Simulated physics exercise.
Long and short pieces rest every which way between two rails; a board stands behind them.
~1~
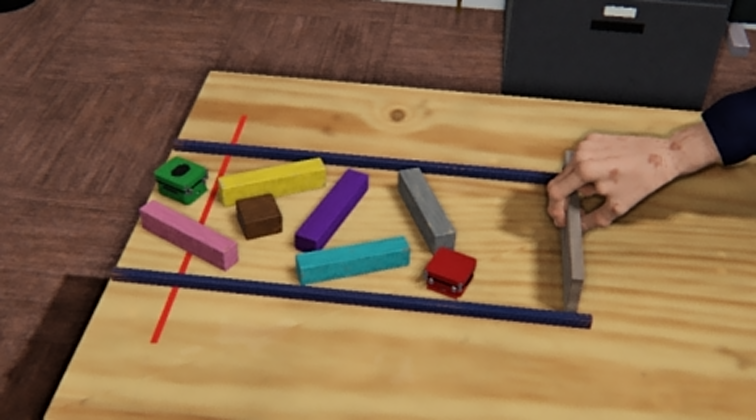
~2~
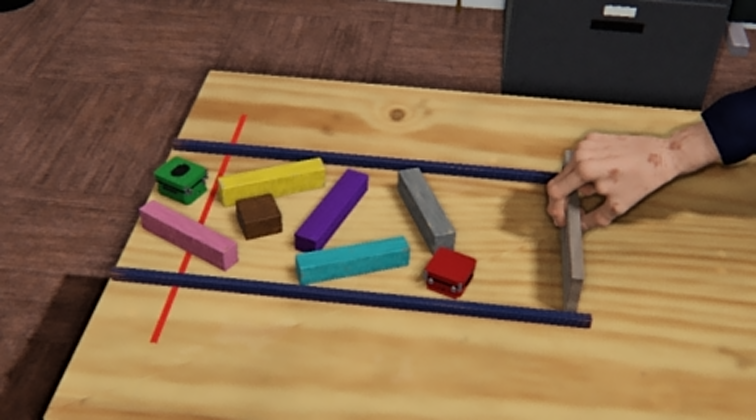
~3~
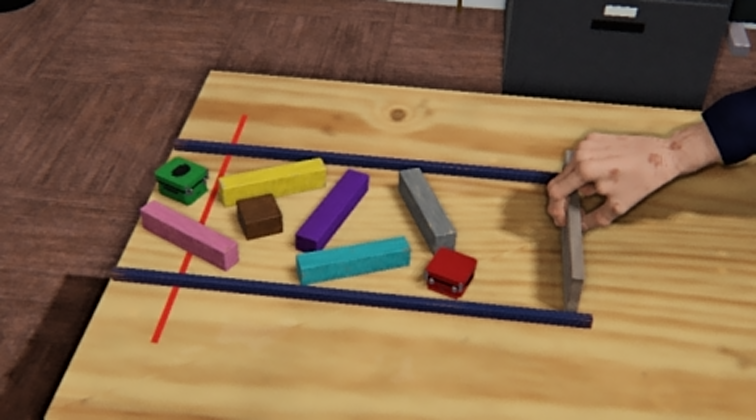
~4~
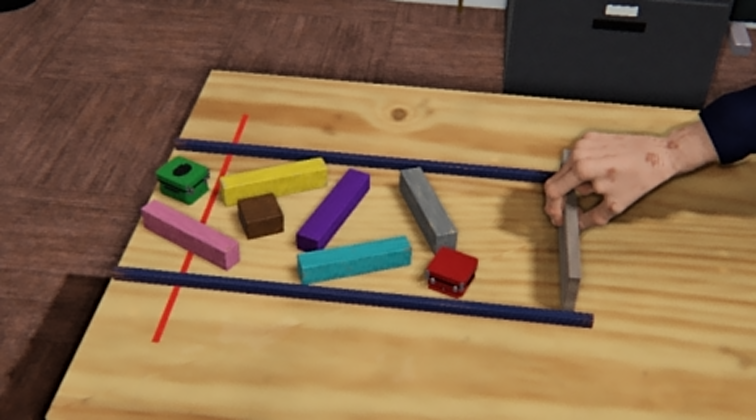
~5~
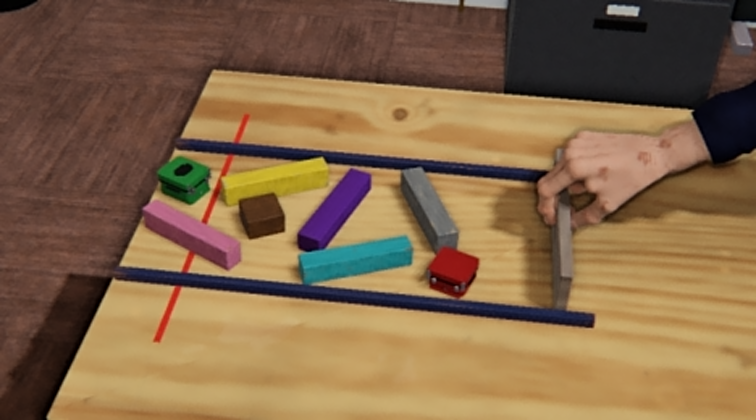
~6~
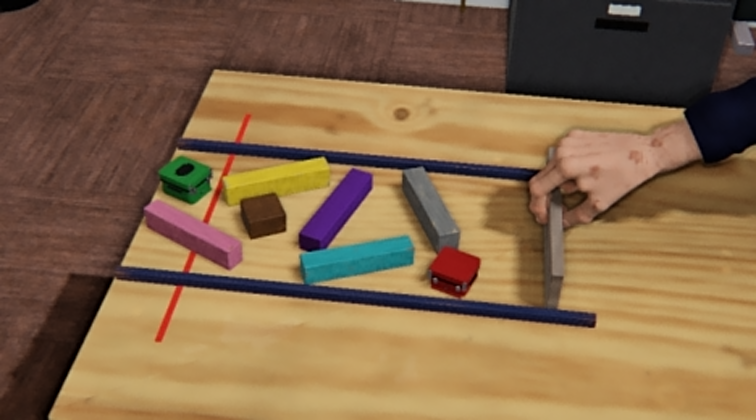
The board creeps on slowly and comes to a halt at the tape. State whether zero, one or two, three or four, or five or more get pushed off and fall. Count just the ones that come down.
Off the edge: Three or four.
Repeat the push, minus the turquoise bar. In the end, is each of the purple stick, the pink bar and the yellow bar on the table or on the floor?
Note: Purple stick is on by the end; pink bar is off by the end; yellow bar is off by the end.
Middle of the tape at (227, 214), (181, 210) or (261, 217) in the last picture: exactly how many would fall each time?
The counts: 2, 6 and 1.
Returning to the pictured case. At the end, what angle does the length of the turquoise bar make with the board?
It sits some 50° out of line.
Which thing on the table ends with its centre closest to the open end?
That's the turquoise bar.
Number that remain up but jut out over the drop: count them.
Things overhanging at the end: 1.
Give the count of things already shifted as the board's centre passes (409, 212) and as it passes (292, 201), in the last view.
At the one place 3, at the other 8.
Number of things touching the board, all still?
Count recorded: 3.
Soon after, none off yet; green case at rest near (186, 181); pink bar at rest near (193, 234); brown block at rest near (263, 215).
After that, none off yet; green case at rest near (186, 181); pink bar at rest near (190, 233); brown block at rest near (262, 215).
And then, none off yet; green case displaced about its own width near (157, 173); pink bar displaced a little near (150, 211); brown block displaced well along near (195, 206).
In the end, the number that fall off is three or four; gone, yellow bar, brown block, pink bar and green case.
